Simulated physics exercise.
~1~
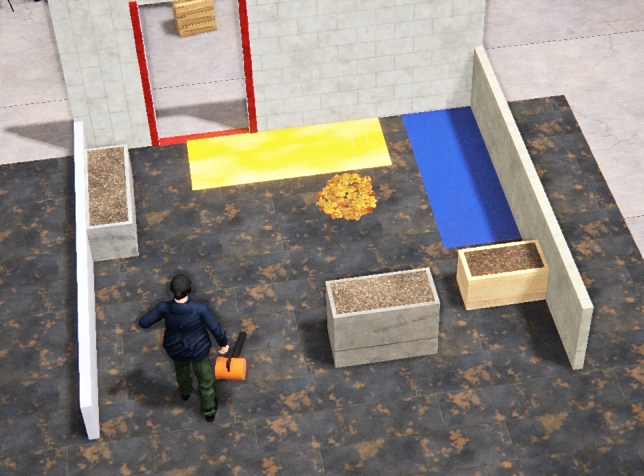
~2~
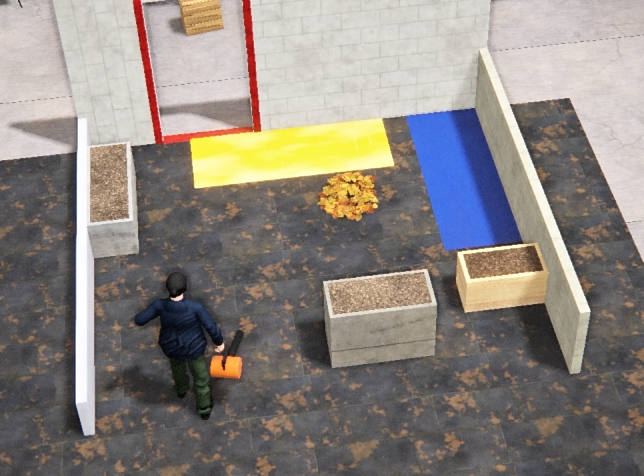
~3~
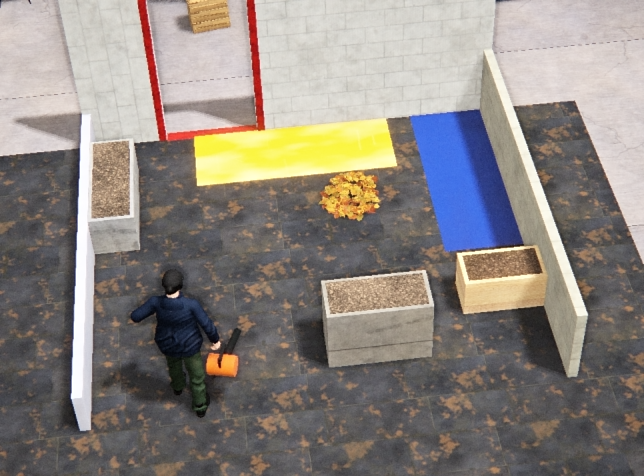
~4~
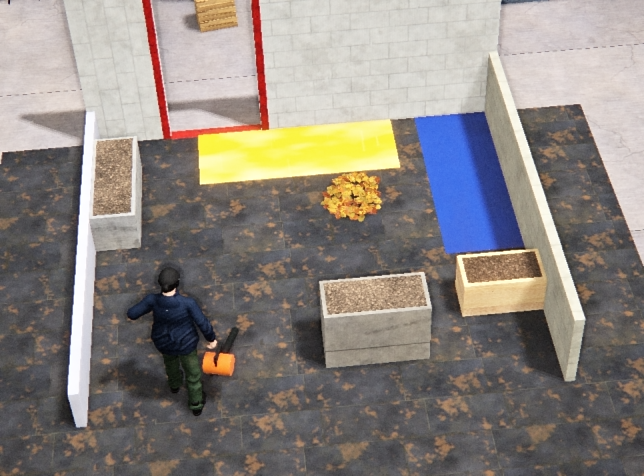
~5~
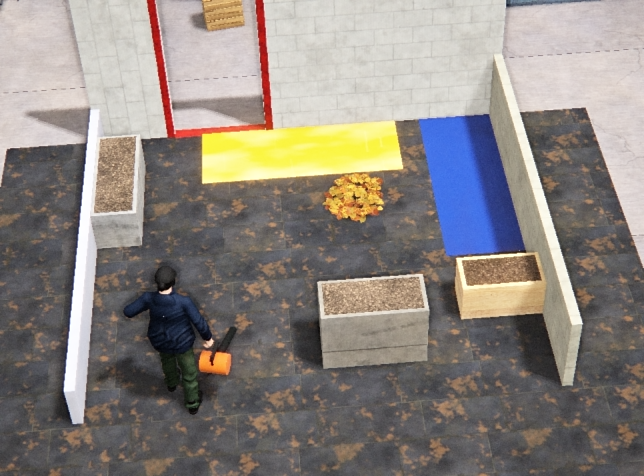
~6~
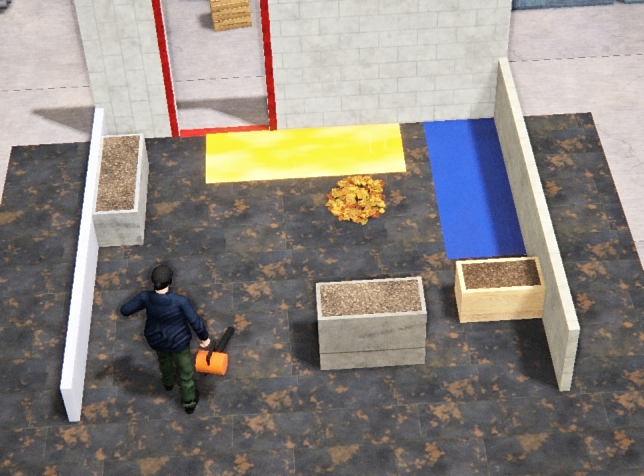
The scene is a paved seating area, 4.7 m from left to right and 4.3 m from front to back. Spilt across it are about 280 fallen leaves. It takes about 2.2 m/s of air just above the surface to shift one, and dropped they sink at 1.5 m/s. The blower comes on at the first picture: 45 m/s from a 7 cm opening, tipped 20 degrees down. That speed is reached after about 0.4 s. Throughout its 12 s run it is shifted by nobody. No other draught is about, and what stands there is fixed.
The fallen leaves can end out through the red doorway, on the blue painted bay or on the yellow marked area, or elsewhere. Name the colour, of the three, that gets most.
The biggest group is at the blue one.
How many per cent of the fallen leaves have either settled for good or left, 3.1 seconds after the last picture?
That works out to some 20 %.
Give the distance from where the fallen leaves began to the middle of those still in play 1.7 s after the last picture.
My estimate is about 1.2 m.
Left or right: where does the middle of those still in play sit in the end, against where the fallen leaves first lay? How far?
Net drift: Rightward, close to 1.2 m.
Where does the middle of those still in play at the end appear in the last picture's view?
(452, 128).
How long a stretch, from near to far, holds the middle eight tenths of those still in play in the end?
About 0.8 m from near to far.
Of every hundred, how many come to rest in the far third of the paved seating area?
Roughly 100 in a hundred.
Then, 1.7 s after the last picture, 19 % are on the yellow marked area, 0 % out through the red doorway and 17 % on the blue painted bay; the middle of those still in play is near (410, 146); 3 % have settled or left.
Then, 3.1 s after the last picture, 1 % are on the yellow marked area, 0 % out through the red doorway and 59 % on the blue painted bay; the middle of those still in play is near (429, 136); 19 % have settled or left.
Then, 5.8 s after the last picture, 0 % are on the yellow marked area, 0 % out through the red doorway and 82 % on the blue painted bay; the middle of those still in play is near (444, 127); 41 % have settled or left.
Then, 11.2 s after the last picture, at the end, 0 % are on the yellow marked area, 0 % out through the red doorway and 90 % on the blue painted bay; the middle of those still in play is near (452, 128).
